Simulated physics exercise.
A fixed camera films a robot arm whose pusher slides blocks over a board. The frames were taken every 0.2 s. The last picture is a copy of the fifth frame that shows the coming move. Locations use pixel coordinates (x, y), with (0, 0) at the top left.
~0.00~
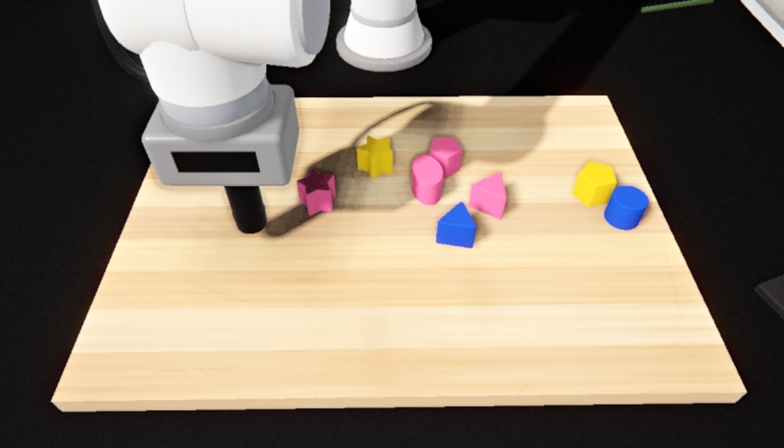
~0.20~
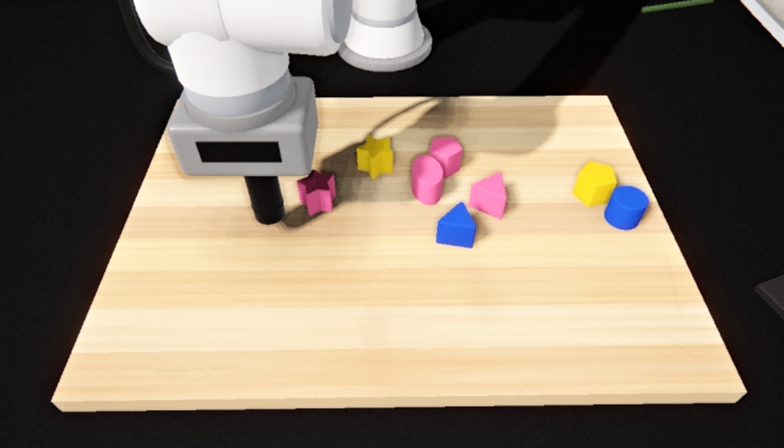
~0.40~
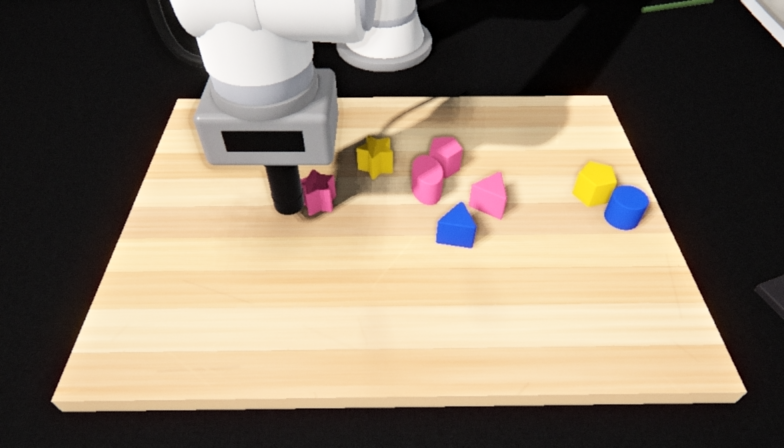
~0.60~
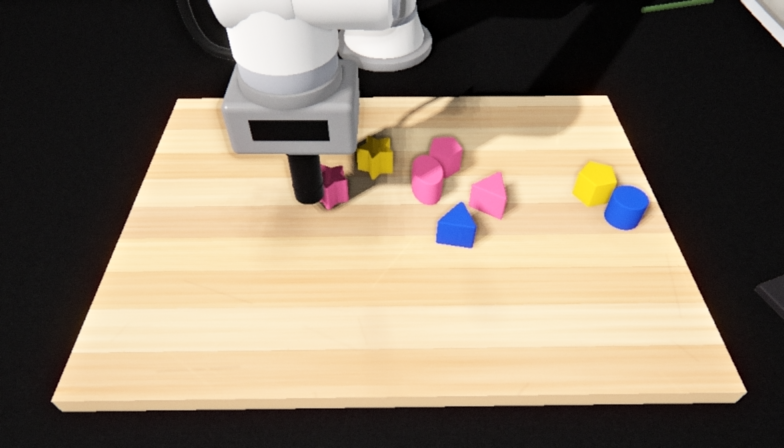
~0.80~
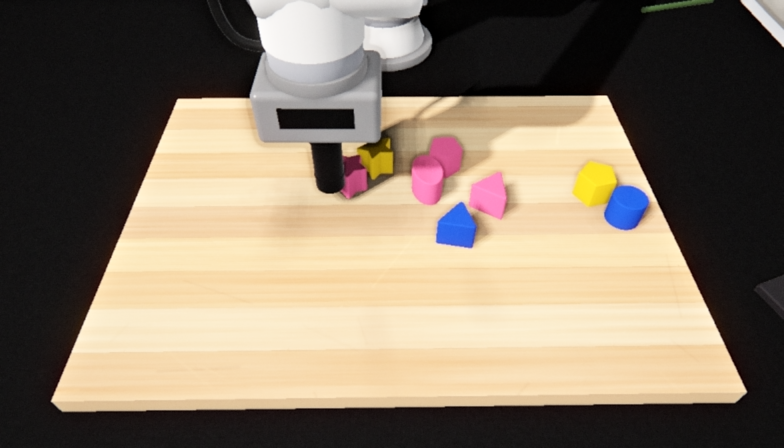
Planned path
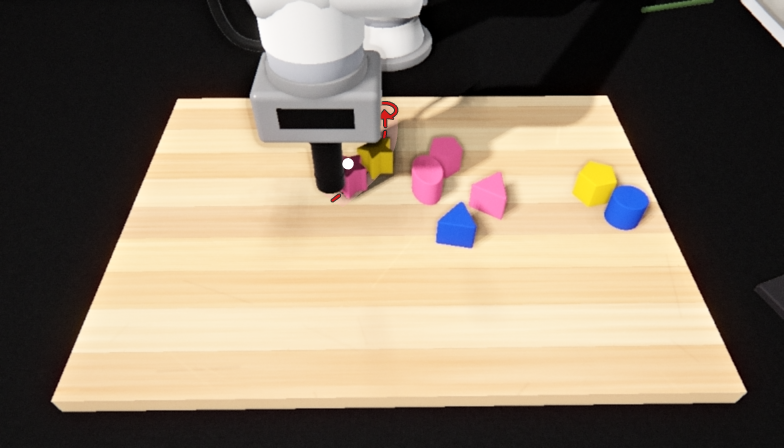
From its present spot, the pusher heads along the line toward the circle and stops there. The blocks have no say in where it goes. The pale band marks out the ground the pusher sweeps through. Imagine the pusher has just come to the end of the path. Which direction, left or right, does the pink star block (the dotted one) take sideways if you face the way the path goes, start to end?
The shift is to the right of that direction.
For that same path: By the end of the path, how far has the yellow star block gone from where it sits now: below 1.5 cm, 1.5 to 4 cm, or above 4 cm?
The over 4 cm band.
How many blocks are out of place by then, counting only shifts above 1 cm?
The answer will be two.
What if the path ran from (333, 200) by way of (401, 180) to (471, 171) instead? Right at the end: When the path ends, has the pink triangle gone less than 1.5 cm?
Final answer: Yes.
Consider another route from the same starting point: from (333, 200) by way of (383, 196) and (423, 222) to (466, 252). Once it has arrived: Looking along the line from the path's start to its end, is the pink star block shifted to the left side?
The answer is yes.
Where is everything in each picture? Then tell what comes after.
In the first picture, tip of the pusher (253, 224), middles of tops, pink star block (316, 181), yellow star block (376, 146), pink oval block (428, 169).
In the second picture, pusher (270, 215), nothing pushed.
In the third picture, pusher (290, 206), nothing pushed.
In the fourth picture, pusher (310, 196), pink star block (329, 174).
In the fifth picture, pusher (331, 185), pink star block (348, 164), yellow star block (376, 146), pink oval block (428, 169).
The line goes from (333, 200) by way of (367, 171) and (384, 140) to (384, 110); the dot is on the pink star block.
On the path given first. One third of the way, pusher (367, 155); pink star block (381, 135); yellow star block (402, 123), turned 15° clockwise.
Two thirds of the way, pusher (384, 124); pink star block (403, 109), turned 15° clockwise; yellow star block (427, 102), turned 35° clockwise.
At the end, pusher (384, 95); pink star block (409, 96), turned 65° clockwise; yellow star block (436, 99), turned 60° clockwise; pink oval block unmoved.
